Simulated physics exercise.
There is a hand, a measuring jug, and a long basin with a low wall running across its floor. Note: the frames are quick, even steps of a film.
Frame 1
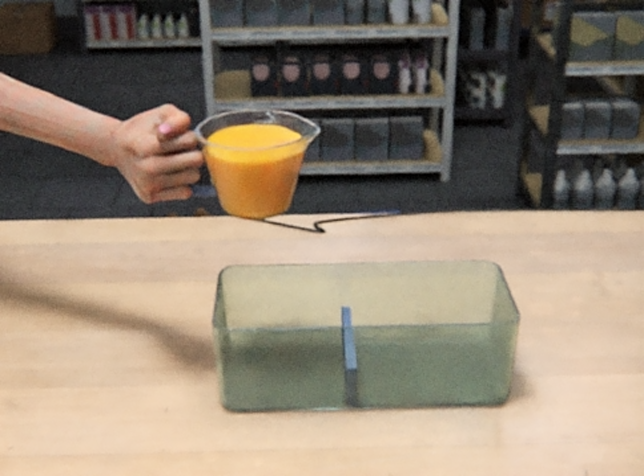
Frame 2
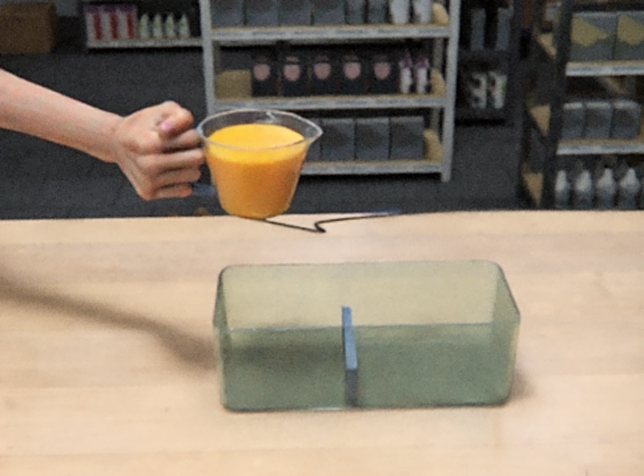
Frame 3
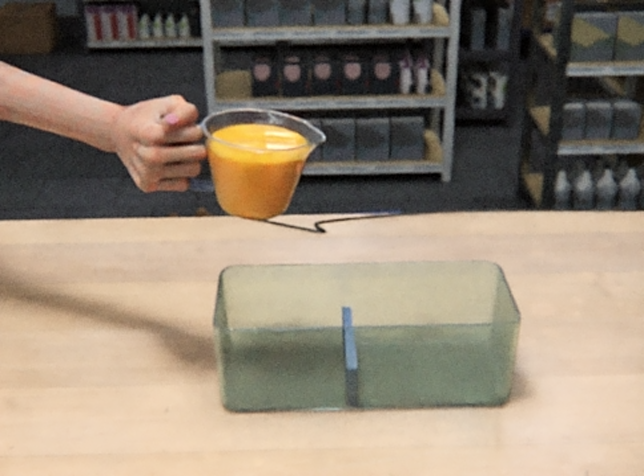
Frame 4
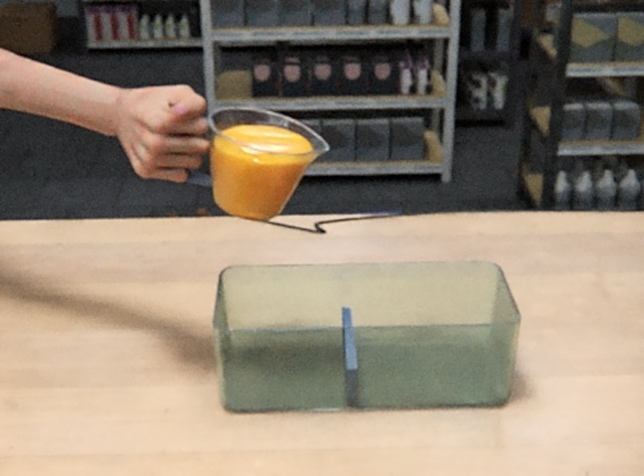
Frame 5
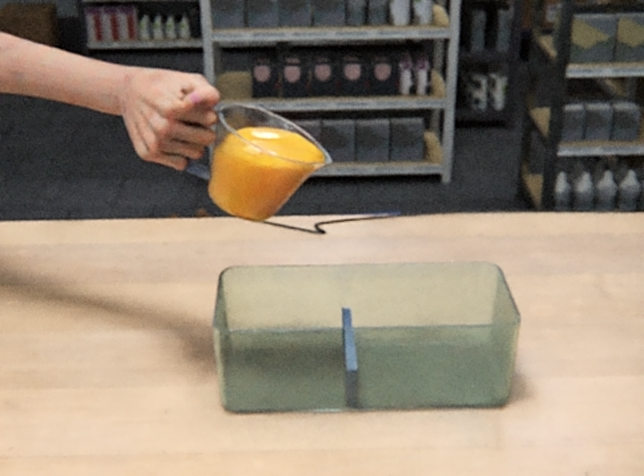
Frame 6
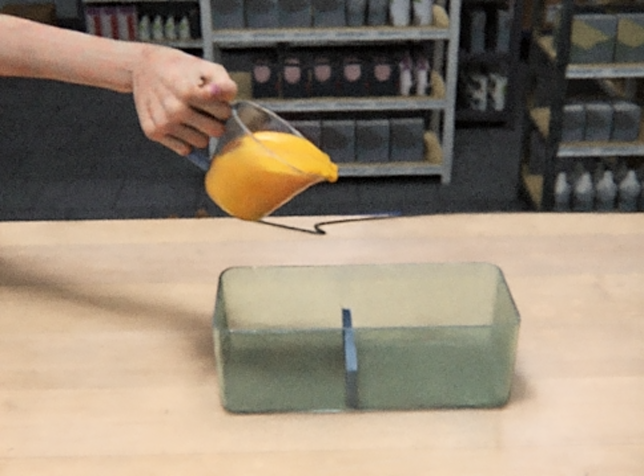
The footage shows a hand holding a clear measuring jug of orange liquid above a long, greenish basin with a low blue divider, then tilting it steadily to the right until the liquid reaches and just passes the spout.
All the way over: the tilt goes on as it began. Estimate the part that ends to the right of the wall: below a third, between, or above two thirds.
The right of the wall is going to hold one third to two thirds.
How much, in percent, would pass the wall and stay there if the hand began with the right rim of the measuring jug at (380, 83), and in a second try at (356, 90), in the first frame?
Roughly 85 per cent, and 85 per cent.
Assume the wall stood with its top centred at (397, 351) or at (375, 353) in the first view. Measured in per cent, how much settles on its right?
I'd expect near 15 percent the first time and near 35 percent the next.
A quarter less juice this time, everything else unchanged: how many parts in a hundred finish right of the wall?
Roughly 45 %.
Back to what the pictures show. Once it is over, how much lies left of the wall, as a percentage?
Some 40 parts in a hundred.
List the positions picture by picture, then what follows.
The first picture shows tilt 0°; pouring edge (320, 129); surface from (204, 141) to (305, 139); the long basin's rim runs from (217, 298) to (509, 291); the wall's top is at (349, 337).
The second picture shows tilt 2°; pouring edge (322, 131); surface from (206, 139) to (306, 139).
The third picture shows tilt 7°; pouring edge (325, 137); surface from (208, 138) to (309, 141).
The fourth picture shows tilt 15°; pouring edge (329, 147); surface from (213, 137) to (315, 146).
The fifth picture shows tilt 25°; pouring edge (332, 160); surface from (217, 141) to (323, 151).
The sixth picture shows tilt 38°; pouring edge (332, 176); surface from (217, 152) to (320, 162); 4 per cent is over the edge.
A moment on, the measuring jug is tipped right over and 20 per cent is still to pour, 2 is left of the wall and 42 right of it.
Next, the measuring jug is tipped right over and 0 per cent is still to pour, 40 is left of the wall and 56 right of it.
Then the measuring jug is tipped right over and 0 per cent is still to pour, 39 is left of the wall and 57 right of it.
Later the measuring jug is tipped right over and 0 per cent is still to pour, 40 is left of the wall and 57 right of it.
In the end 40 per cent lies left of the wall, 57 right of it and 3 outside.
